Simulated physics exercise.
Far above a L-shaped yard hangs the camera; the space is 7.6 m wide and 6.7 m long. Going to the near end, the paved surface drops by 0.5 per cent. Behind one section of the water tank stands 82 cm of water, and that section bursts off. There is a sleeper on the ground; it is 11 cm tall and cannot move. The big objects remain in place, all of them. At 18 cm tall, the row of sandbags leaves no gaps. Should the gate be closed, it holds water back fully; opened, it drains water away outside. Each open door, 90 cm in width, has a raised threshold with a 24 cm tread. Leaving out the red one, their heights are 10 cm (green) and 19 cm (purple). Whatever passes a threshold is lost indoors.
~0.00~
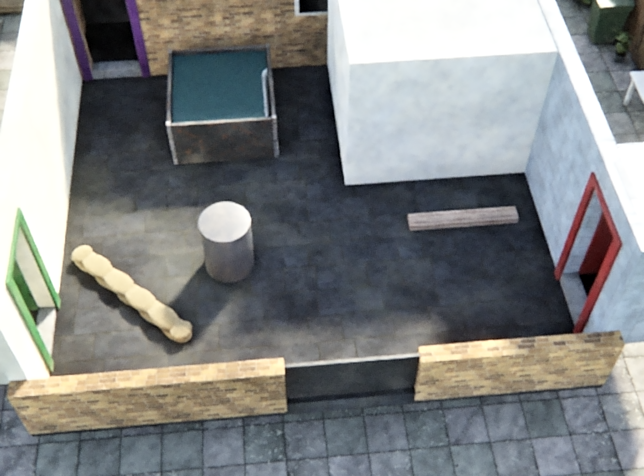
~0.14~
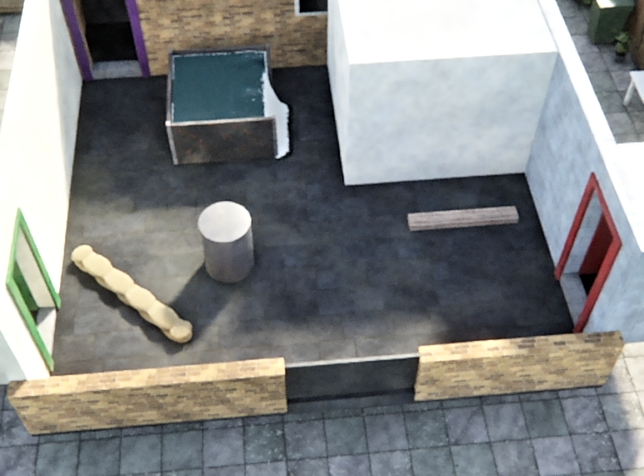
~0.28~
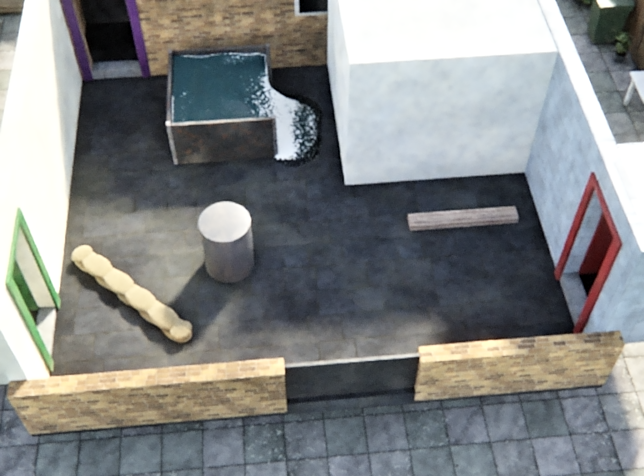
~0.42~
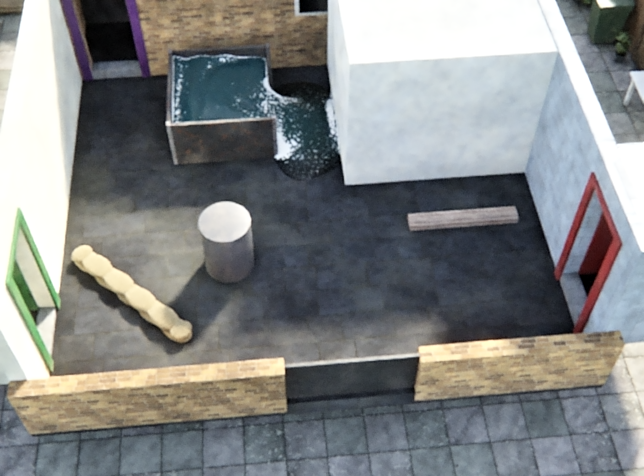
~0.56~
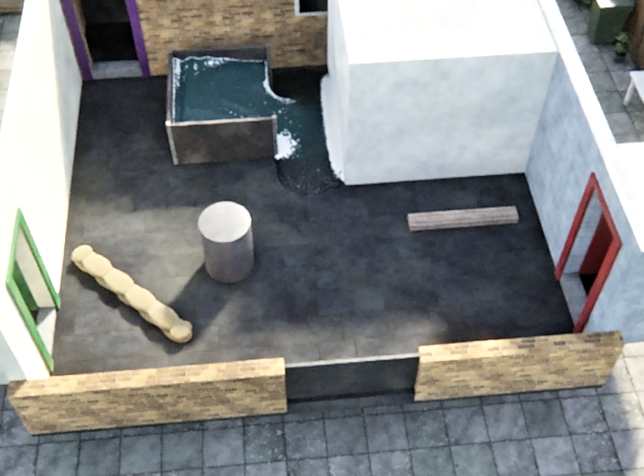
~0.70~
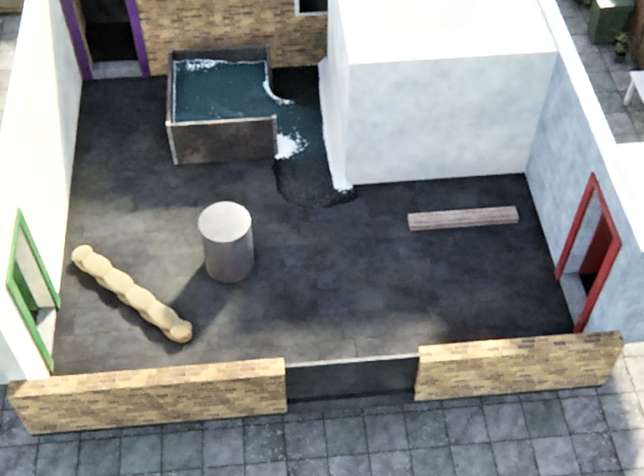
Water bursts from the right side of a tank and spreads beside the white block.
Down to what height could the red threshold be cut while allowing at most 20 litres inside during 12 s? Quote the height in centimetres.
It could go down to about 6.5 cm.
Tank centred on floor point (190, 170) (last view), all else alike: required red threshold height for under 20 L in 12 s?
It must be around 16 cm tall.
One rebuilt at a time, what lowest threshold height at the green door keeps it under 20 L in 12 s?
At green, about 8.0 cm.
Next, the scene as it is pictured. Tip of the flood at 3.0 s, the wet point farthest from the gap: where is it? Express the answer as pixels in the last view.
The farthest wet point sits near (560, 365) in the last view.
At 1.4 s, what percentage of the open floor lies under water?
Close to 20 per cent is wet.
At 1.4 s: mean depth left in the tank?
Averaged depth comes out at about 42 cm.
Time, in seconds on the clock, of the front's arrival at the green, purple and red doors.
Arrival times: Green 4.0 seconds, purple 2.2 seconds, red 3.8 seconds.
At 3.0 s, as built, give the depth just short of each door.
In cm: Green 0, purple 11, red 0.
After 1.4 s water covers 20 % of the floor, deepest (55 cm) near (326, 72); it has not reached the red door.
After 3.0 s water covers 50 % of the floor, deepest (36 cm) near (83, 81); it has not reached the red door.
After 12.0 s water covers 95 % of the floor, deepest (10 cm) near (560, 365); 10 cm at the red door, 0 litres in over its 20 cm threshold.
At the red door as built, the water arrived by 3.9 s and peaked near 10 cm at 11.4 s.
Run again over the same 12 s with other heights there, 38 litres in over 5.5 cm, 9 litres over 7.5 cm. The limit of 20 litres is kept from about 6.5 cm up.
